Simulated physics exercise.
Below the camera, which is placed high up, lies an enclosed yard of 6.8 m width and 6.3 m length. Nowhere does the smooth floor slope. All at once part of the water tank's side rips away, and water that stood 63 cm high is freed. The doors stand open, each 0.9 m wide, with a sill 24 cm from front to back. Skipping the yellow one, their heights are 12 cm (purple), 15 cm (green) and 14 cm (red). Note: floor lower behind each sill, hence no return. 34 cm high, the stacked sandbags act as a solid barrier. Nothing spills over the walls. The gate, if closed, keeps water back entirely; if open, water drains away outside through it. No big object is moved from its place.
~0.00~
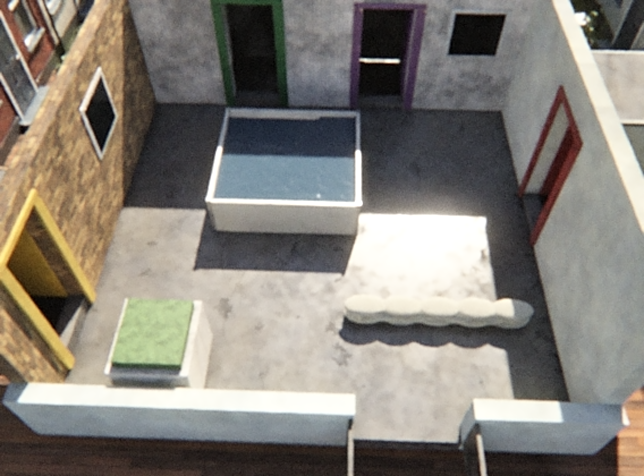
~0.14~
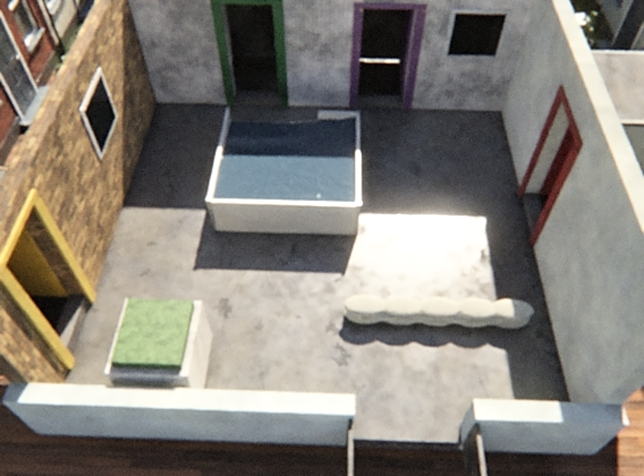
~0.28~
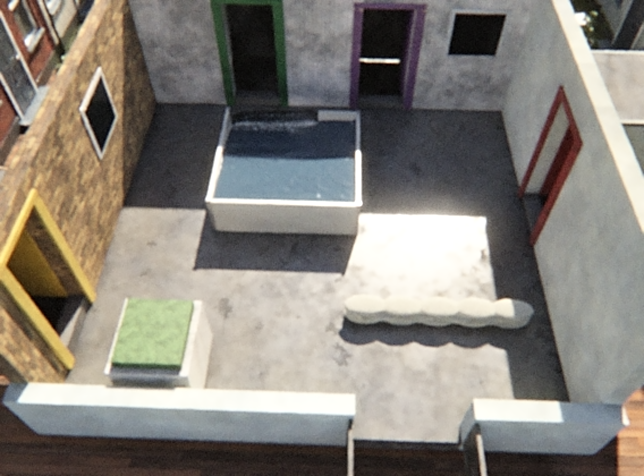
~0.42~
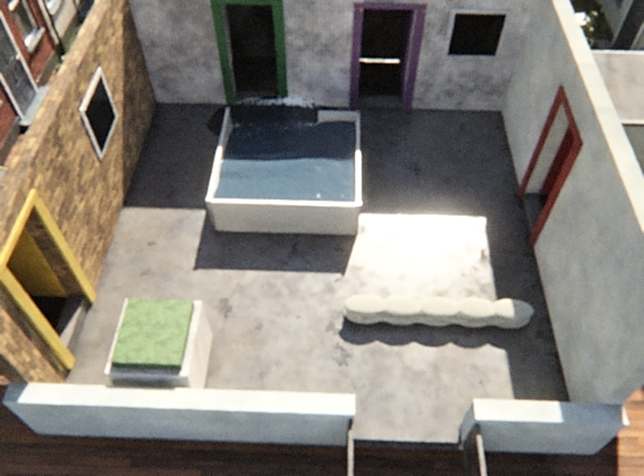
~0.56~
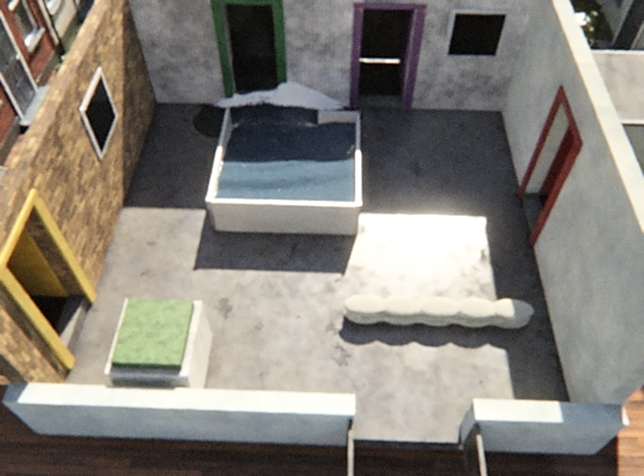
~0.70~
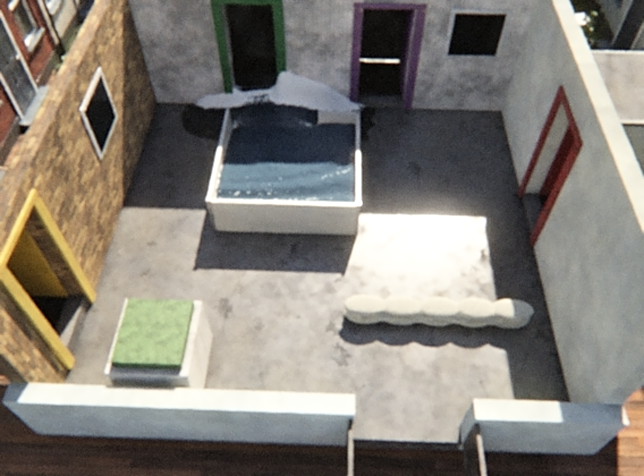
A white-walled tank of dark blue water stands toward the back of a grey-floored, walled yard, seen from high above by a still camera. Around it are green and purple doorways behind, a yellow one in the brick wall at left, a red one at right, a green-topped block and a pale row of sandbags in front. The tank's water ripples, then surges out over the far side, spreading in a pale, ragged sheet along the back wall.
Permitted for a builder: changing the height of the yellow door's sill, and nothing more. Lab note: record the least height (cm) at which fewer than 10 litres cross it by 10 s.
Least height: 11 cm.
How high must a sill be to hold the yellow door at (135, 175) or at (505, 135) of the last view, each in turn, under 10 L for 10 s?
About 7.5 cm, then about 16 cm.
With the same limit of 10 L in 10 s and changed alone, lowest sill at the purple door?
At purple, roughly 6.0 cm.
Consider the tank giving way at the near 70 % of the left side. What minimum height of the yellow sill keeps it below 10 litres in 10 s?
Then something near 27 cm.
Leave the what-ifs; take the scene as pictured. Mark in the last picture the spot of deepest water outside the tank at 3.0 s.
Check close to (165, 108).
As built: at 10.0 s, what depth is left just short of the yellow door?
It stands about 9.0 centimetres deep.
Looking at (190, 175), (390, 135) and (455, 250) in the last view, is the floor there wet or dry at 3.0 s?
Listed order - soaked through, soaked through, unwetted.
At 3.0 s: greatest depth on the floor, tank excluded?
I'd put it near 34 cm.
After 1.4 s water covers 15 % of the floor, deepest (47 cm) near (284, 111); it has not reached the yellow door.
After 3.0 s water covers 40 % of the floor, deepest (34 cm) near (165, 108); it has not reached the yellow door.
After 10.0 s water covers 95 % of the floor, deepest (12 cm) near (177, 248); 9 cm at the yellow door, 0 litres in over its 26 cm sill.
At the yellow door as built, the water arrived by 3.2 s and peaked near 14 cm at 6.8 s.
Run again over the same 10 s with other heights there, 27 litres in over 9 cm, 6 litres over 12 cm. The limit of 10 litres is kept from about 11 cm up.
